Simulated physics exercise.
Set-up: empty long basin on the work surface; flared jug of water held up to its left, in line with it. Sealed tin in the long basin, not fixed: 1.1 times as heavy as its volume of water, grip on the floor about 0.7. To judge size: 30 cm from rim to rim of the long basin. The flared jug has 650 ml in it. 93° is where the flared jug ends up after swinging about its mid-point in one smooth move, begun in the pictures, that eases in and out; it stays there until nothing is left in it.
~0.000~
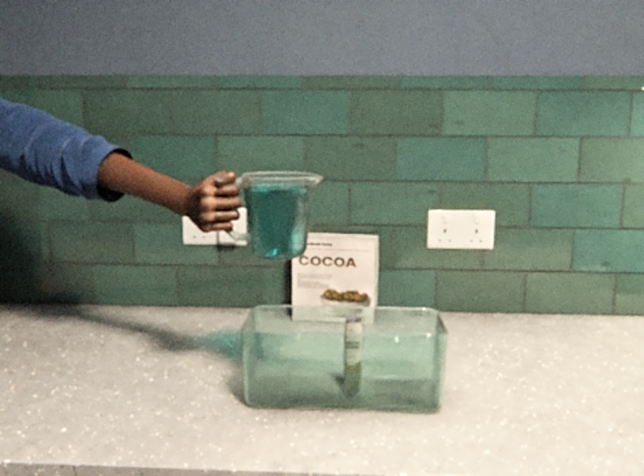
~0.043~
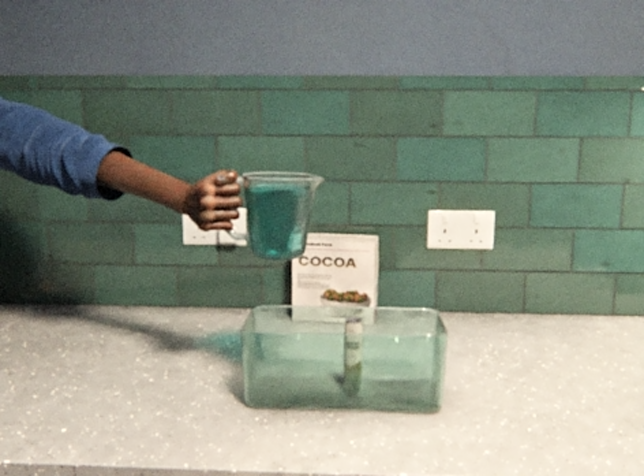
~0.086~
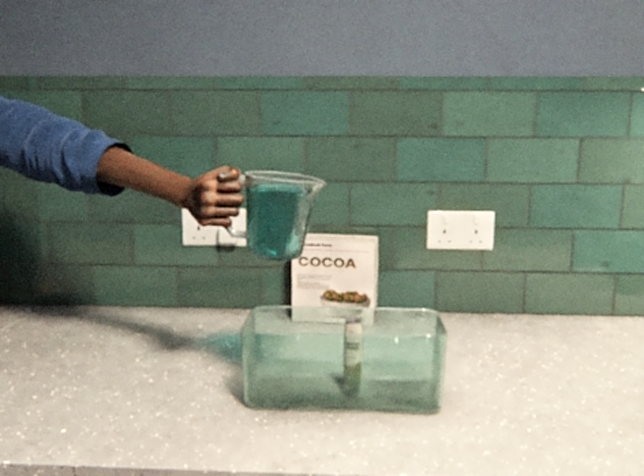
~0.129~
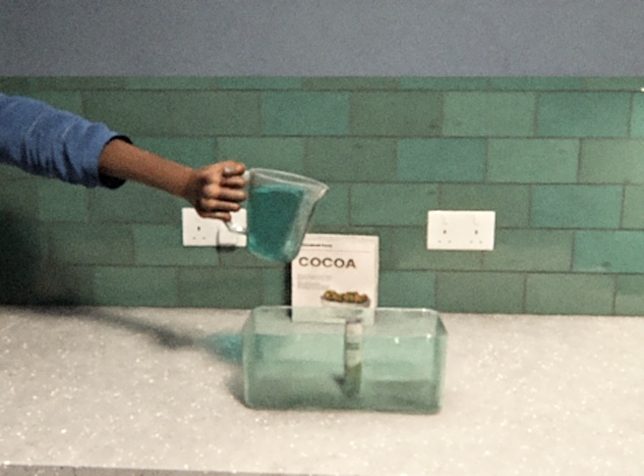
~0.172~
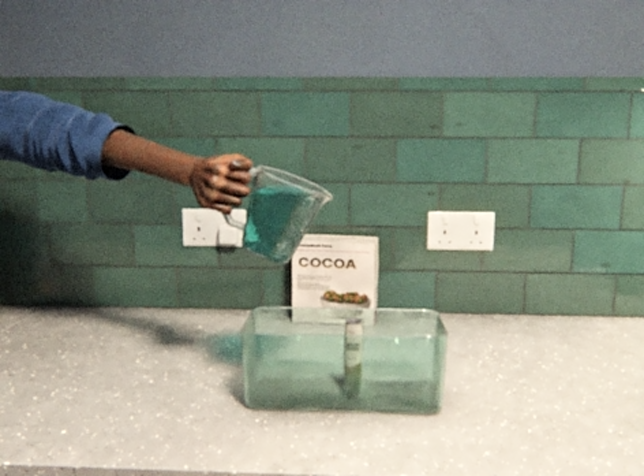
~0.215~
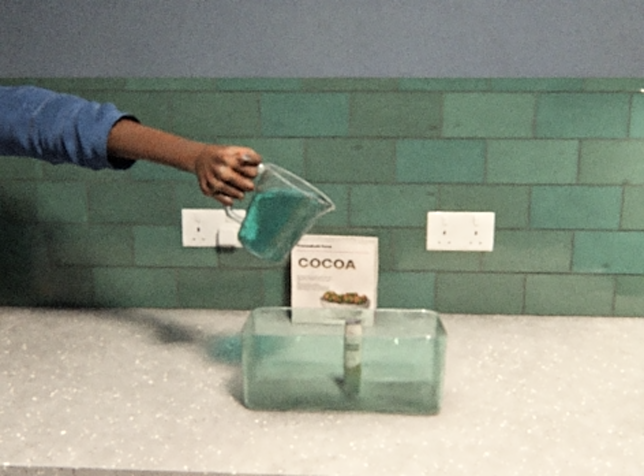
A hand tilts a clear jug of blue-green water rightward above a long glass basin.
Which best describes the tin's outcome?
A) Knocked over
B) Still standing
Option B: Still standing.
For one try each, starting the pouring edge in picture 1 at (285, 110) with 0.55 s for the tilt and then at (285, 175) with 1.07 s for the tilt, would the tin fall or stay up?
First it keeps standing; then it falls.
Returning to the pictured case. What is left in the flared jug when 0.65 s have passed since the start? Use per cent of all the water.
Near 22 percent, more or less.
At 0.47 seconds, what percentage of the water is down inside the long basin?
The basin holds roughly 10 in a hundred parts at that moment.
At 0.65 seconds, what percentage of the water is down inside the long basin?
The fraction sits near 56 in a hundred.
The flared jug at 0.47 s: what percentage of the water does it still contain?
Around 58 percent.
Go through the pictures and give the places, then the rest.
The first picture shows tilt 0°; pouring edge (323, 177); surface from (247, 187) to (314, 188); the long basin's rim runs from (248, 319) to (443, 323); the tin's top is at (354, 323).
The second picture shows tilt 1°; pouring edge (324, 179); surface from (247, 187) to (314, 189).
The third picture shows tilt 6°; pouring edge (326, 182); surface from (249, 186) to (315, 190).
The fourth picture shows tilt 12°; pouring edge (330, 188); surface from (252, 186) to (319, 193).
The fifth picture shows tilt 21°; pouring edge (333, 197); surface from (255, 190) to (324, 195).
The sixth picture shows tilt 31°; pouring edge (335, 207); surface from (252, 202) to (331, 200).
After 0.47 s the tilt is 88° and 59 per cent is still to pour; the tin stands where it began.
After 0.65 s the tilt is 93° and 22 per cent is still to pour; the tin stands where it began.
After 0.84 s the tilt is 93° and 6 per cent is still to pour; the tin stands where it began.
After 1.05 s the tilt is 93° and 1 per cent is still to pour; the tin stands where it began.
In the end the tin stands where it began.
